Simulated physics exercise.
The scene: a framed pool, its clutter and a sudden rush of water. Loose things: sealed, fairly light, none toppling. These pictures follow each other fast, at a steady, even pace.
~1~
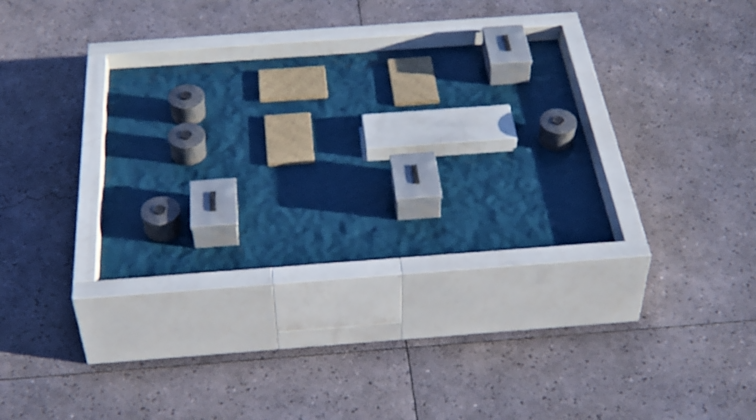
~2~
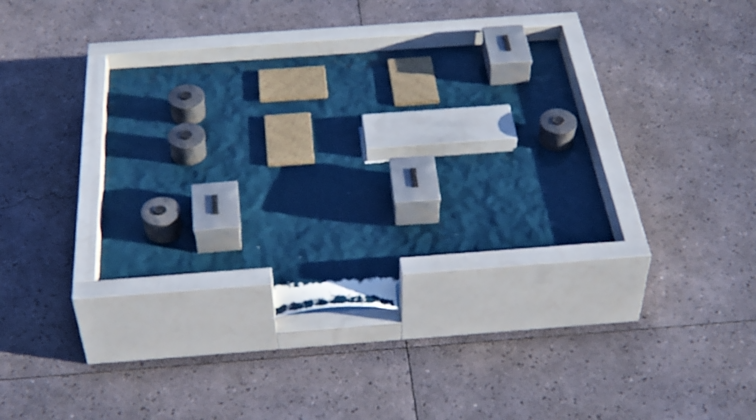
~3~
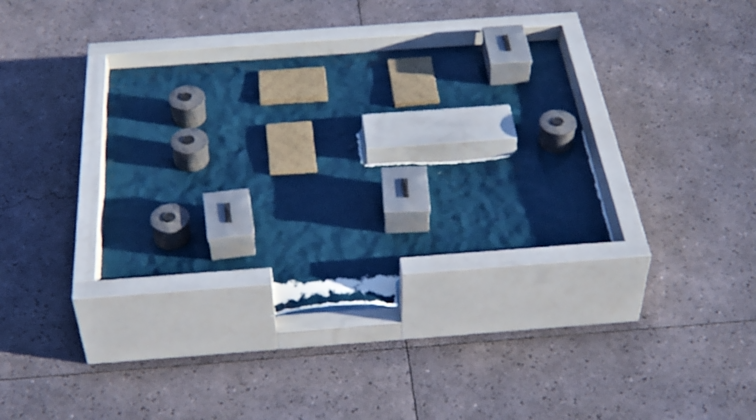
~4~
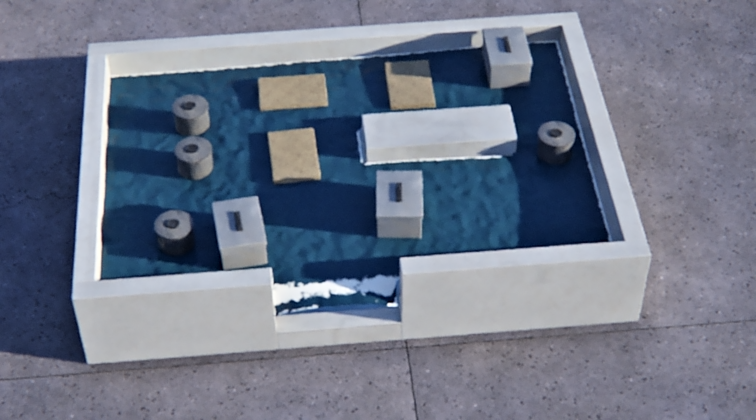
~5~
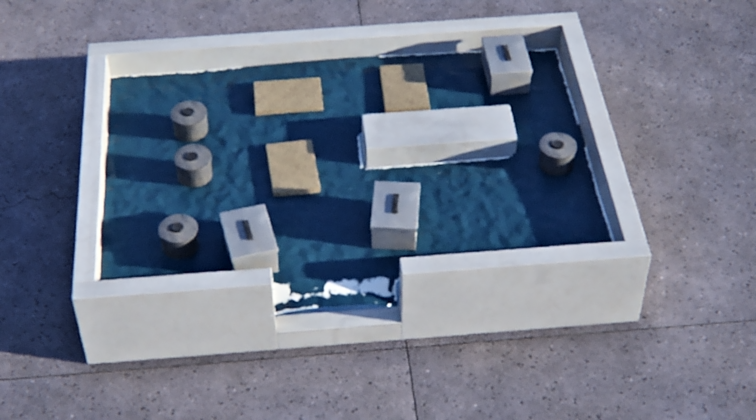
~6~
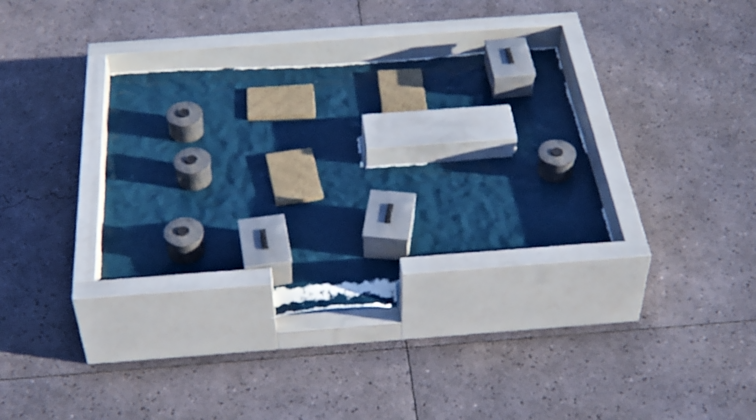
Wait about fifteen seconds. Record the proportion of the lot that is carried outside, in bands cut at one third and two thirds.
Lands mid-band.
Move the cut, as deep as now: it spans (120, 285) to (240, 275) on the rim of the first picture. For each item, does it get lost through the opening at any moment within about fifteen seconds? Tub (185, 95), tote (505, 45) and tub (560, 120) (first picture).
First one flushed away, second held back, third held back.
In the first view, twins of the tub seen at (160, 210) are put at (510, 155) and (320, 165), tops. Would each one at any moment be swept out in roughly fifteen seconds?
Following the list, the first is never leaving and the second is escaping.
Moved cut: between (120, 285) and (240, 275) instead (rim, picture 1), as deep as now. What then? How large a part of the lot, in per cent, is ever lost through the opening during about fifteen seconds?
By my count, 60 percent.
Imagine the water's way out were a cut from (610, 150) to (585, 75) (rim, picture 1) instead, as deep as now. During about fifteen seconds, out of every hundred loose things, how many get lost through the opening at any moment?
I'd guess around 50 percent.
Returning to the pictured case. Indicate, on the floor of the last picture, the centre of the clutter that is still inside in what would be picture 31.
I'd say somewhere close to (364, 199).
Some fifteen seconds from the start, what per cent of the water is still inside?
48 %.
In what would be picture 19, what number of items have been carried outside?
The count is 4.
A moment on, 1 of 10 are out; 9 afloat.
Next, 4 of 10 are out; 6 afloat.
Later, 5 of 10 are out; 5 afloat.
In the end, 5 of 10 are out; 5 afloat.
